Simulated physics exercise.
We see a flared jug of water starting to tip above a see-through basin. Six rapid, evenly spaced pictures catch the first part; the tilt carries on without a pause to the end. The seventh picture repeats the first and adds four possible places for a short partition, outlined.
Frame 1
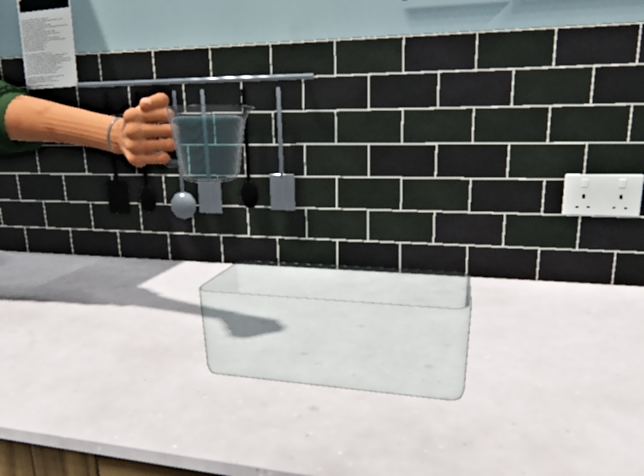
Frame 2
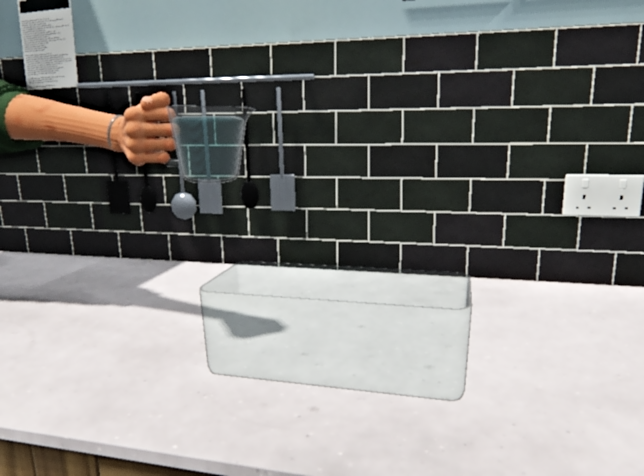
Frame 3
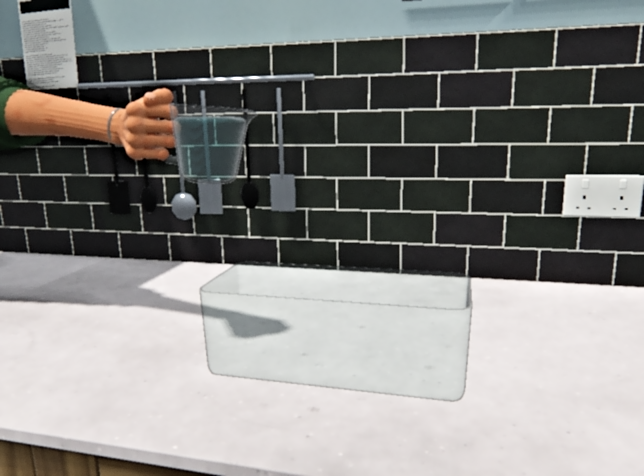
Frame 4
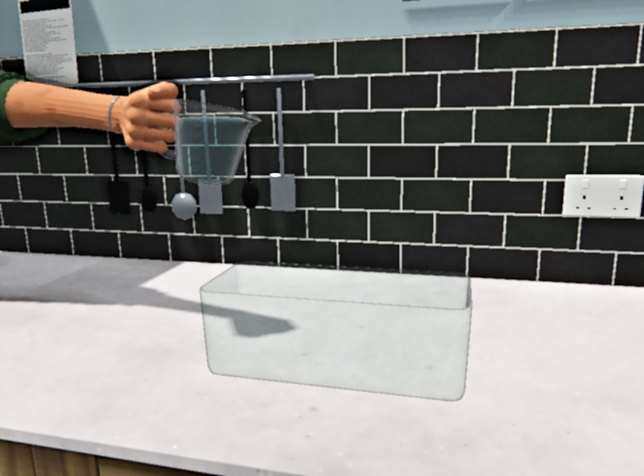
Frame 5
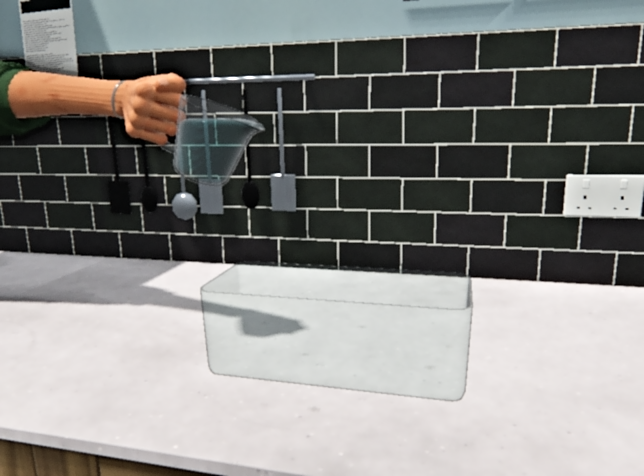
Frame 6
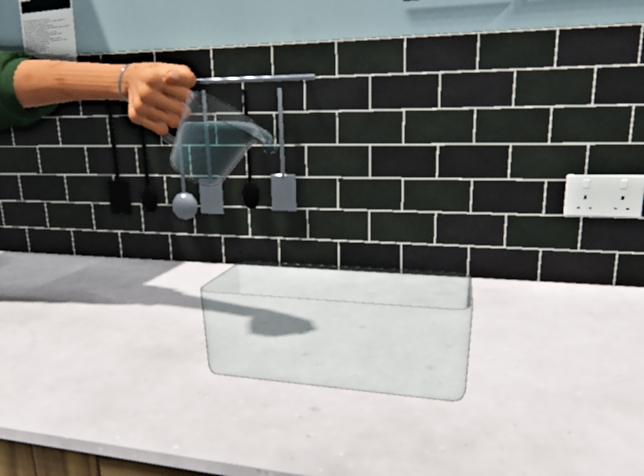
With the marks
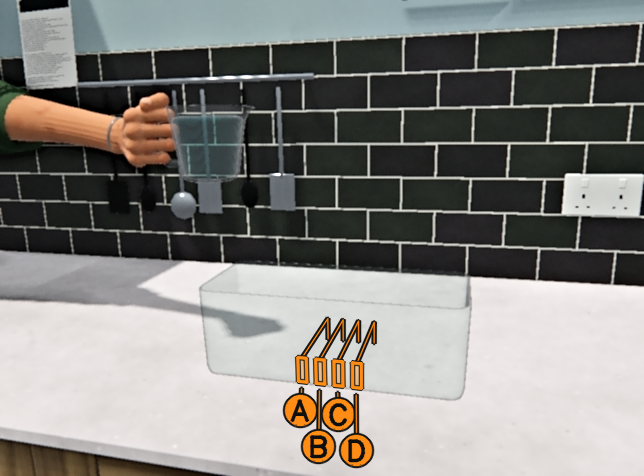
To begin with, a hand at the left holds a see-through jug of water upright above a clear basin on a white counter. The hand then rises slightly and moves a little right, tilting the jug rightward more and more, until water slips just over its lip.
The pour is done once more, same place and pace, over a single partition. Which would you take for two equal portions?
A beats the others.
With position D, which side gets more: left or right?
The left one.
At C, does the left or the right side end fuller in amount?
More ends on the left.
In orange, A at (301, 388); B at (319, 390); C at (337, 392); D at (356, 394).
If A is chosen, about 51 % ends left of the wall and 48 % right of it.
If B is chosen, about 87 % ends left of the wall and 9 % right of it; 4 % is lost outside.
If C is chosen, about 88 % ends left of the wall and 9 % right of it; 4 % is lost outside.
If D is chosen, about 87 % ends left of the wall and 11 % right of it; 3 % is lost outside.
